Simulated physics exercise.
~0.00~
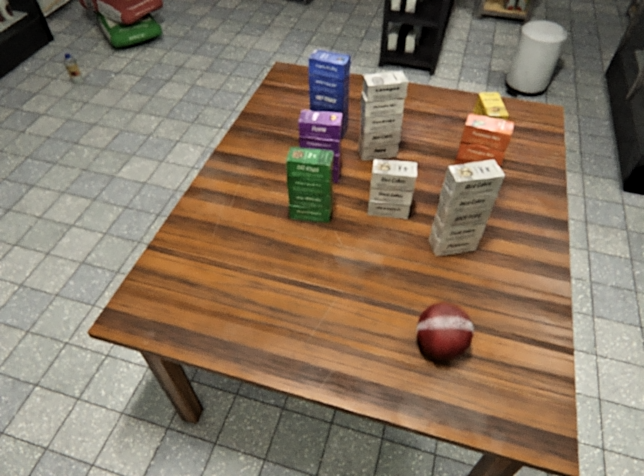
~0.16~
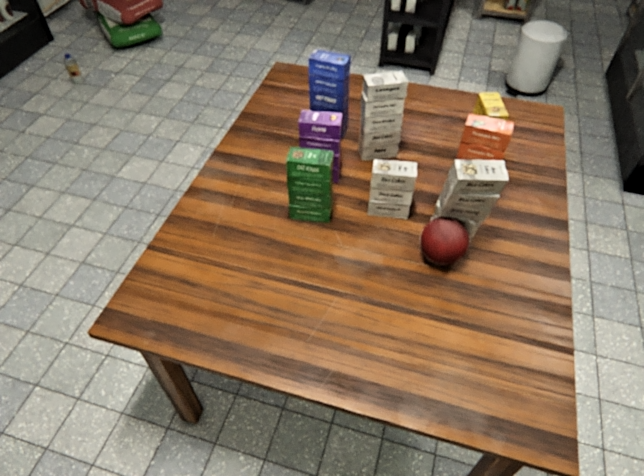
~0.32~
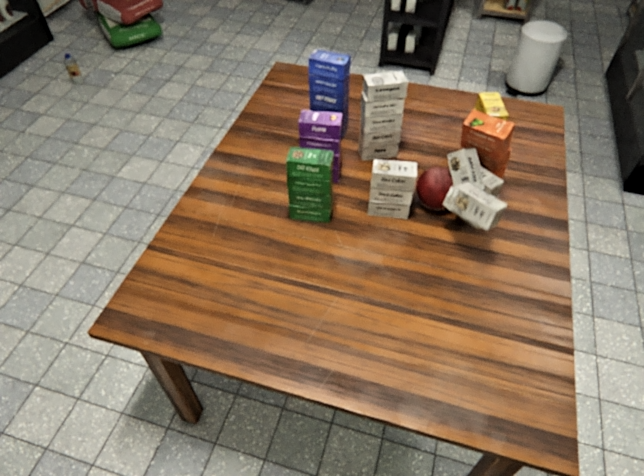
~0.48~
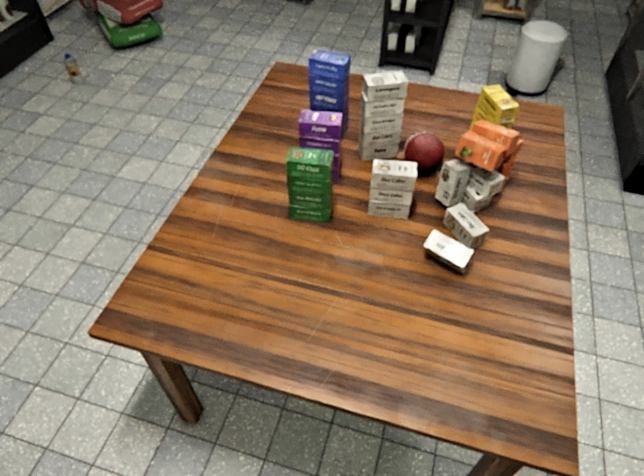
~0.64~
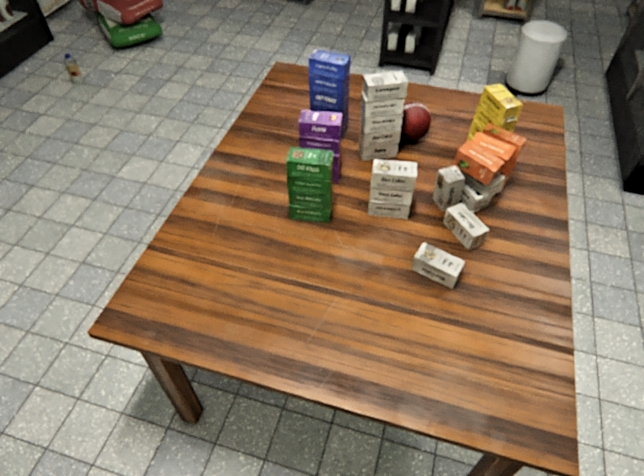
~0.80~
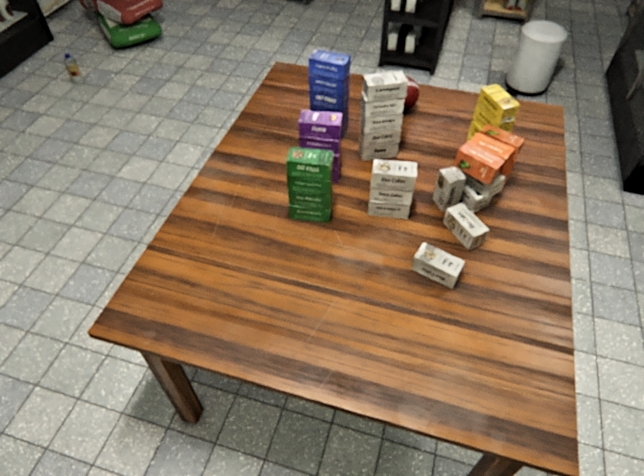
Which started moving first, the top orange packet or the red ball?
The red ball moved first, rolling up the table toward the white stack. The top orange packet only began to tilt after that, as the white stack was coming apart.
